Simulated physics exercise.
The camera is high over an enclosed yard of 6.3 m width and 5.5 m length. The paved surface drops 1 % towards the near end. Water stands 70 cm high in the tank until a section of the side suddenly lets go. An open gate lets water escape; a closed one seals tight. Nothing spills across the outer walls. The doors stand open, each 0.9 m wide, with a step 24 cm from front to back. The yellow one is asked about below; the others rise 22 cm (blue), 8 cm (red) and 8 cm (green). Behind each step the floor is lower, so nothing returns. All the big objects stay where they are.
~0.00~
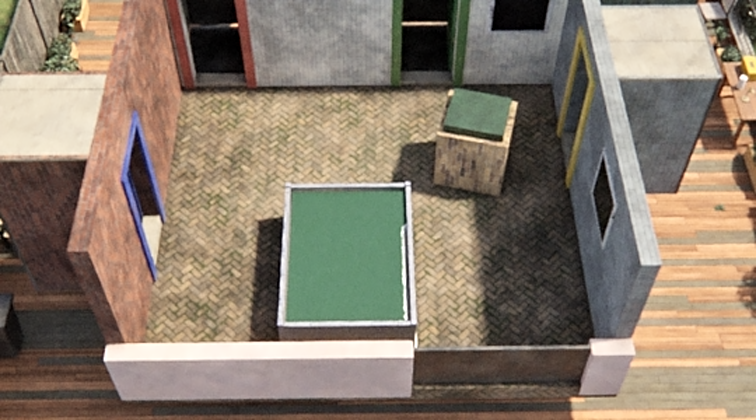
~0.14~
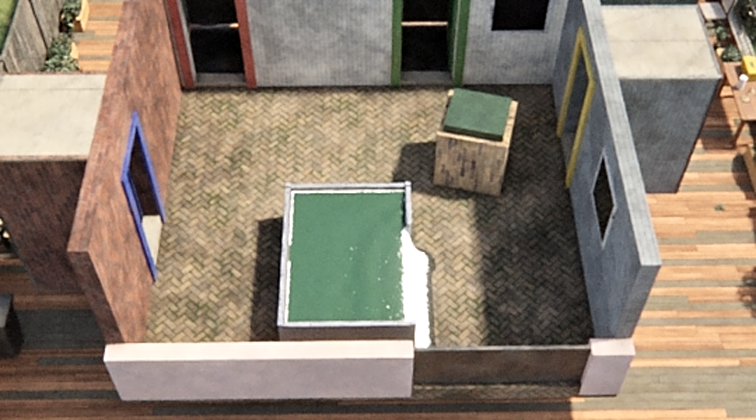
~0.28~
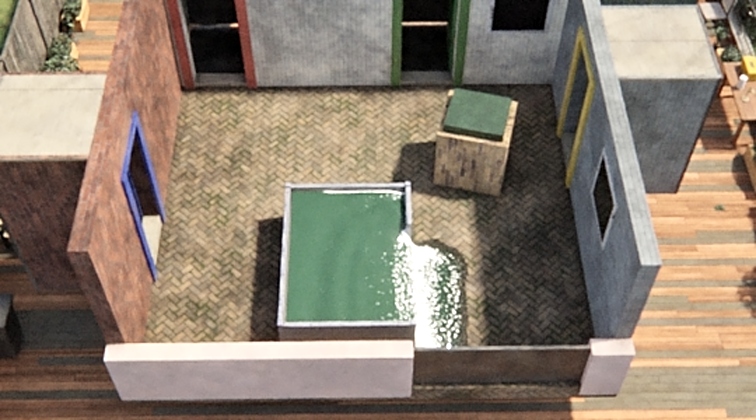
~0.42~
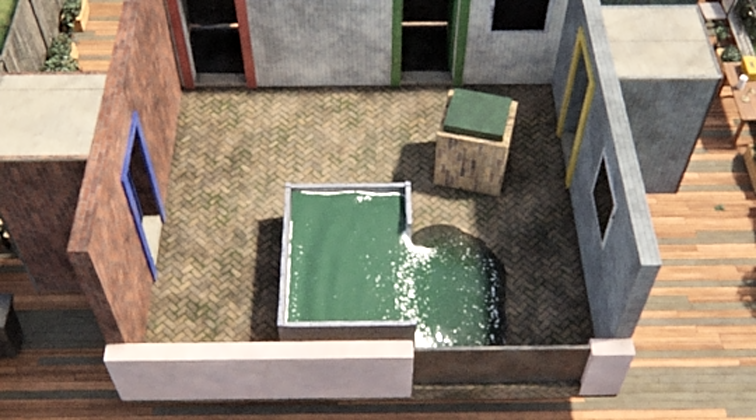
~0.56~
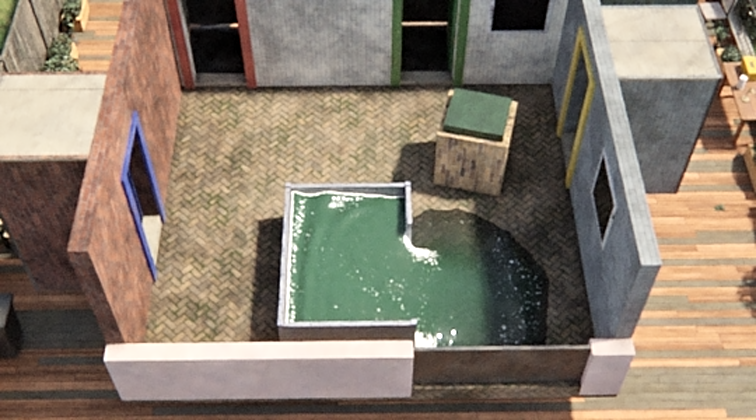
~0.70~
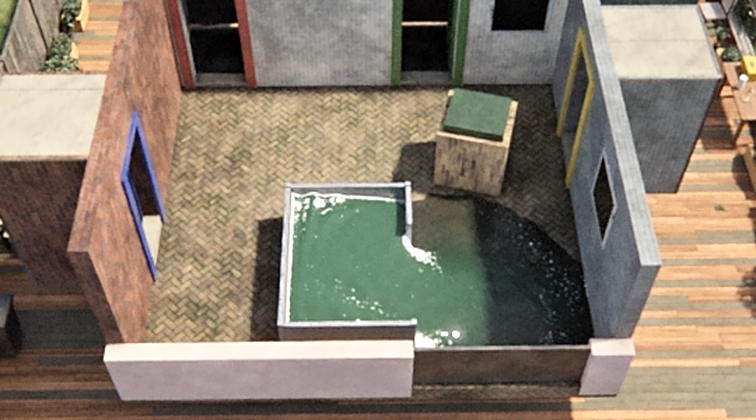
A large tank of green water sat in a walled, paved yard, then water poured out through a gap in its right side and spread across the paving toward the right-hand wall.
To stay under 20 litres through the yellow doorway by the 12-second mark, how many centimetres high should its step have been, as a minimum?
Some 16 cm above the ground.
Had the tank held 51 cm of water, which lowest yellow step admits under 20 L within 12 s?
Some 10.5 cm.
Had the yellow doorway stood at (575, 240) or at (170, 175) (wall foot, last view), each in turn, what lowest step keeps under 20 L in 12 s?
About 24 and 12.5 cm.
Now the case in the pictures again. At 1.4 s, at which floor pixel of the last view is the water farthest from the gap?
Near (557, 177).
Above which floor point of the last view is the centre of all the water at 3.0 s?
Around (465, 269).
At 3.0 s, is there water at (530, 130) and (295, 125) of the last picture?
In turn: Under water, still dry.
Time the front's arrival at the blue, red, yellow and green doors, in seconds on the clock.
Blue 5.5 s, red 5.0 s, yellow 1.5 s, green 3.0 s.
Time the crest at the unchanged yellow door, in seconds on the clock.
Near 4.0 s.
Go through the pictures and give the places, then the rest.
The tank at (348, 254) is whole and still, 70 cm deep; the yellow door at (574, 116) is dry, in the first frame.
The gap is at (409, 290), the front 0.3 m out at (429, 263); the back of the tank holds 70 cm, in the second frame.
Water pours out at (408, 293) and has run 0.8 m, to (461, 308); about 13 cm deep outside, 70 cm at the back, in the third frame.
The gap is at (408, 294), the front 1.4 m out at (501, 286); the back of the tank holds 66 cm, in the fourth frame.
Water pours out at (408, 294) and has run 2.0 m, to (542, 289); about 8 cm deep outside, 60 cm at the back, in the fifth frame.
The gap is at (408, 294), the front 2.6 m out at (589, 317); the back of the tank holds 60 cm; 1.5 m in a straight line remain to the yellow door at (574, 116), in the sixth frame.
After 1.4 s water covers 25 % of the floor, deepest (64 cm) near (576, 371); it has not reached the yellow door.
After 3.0 s water covers 35 % of the floor, deepest (34 cm) near (502, 195); 12 cm at the yellow door, 0 litres in over its 17 cm step.
After 12.0 s water covers 95 % of the floor, deepest (17 cm) near (246, 374); 6 cm at the yellow door, 15 litres in over its 17 cm step.
At the yellow door as built, the water arrived by 1.5 s and peaked near 23 cm at 4.0 s.
With a step of 14 cm, 29 litres would have come in within the 12 s; with 19 cm, 8 litres. So under 20 litres takes about 16 cm.
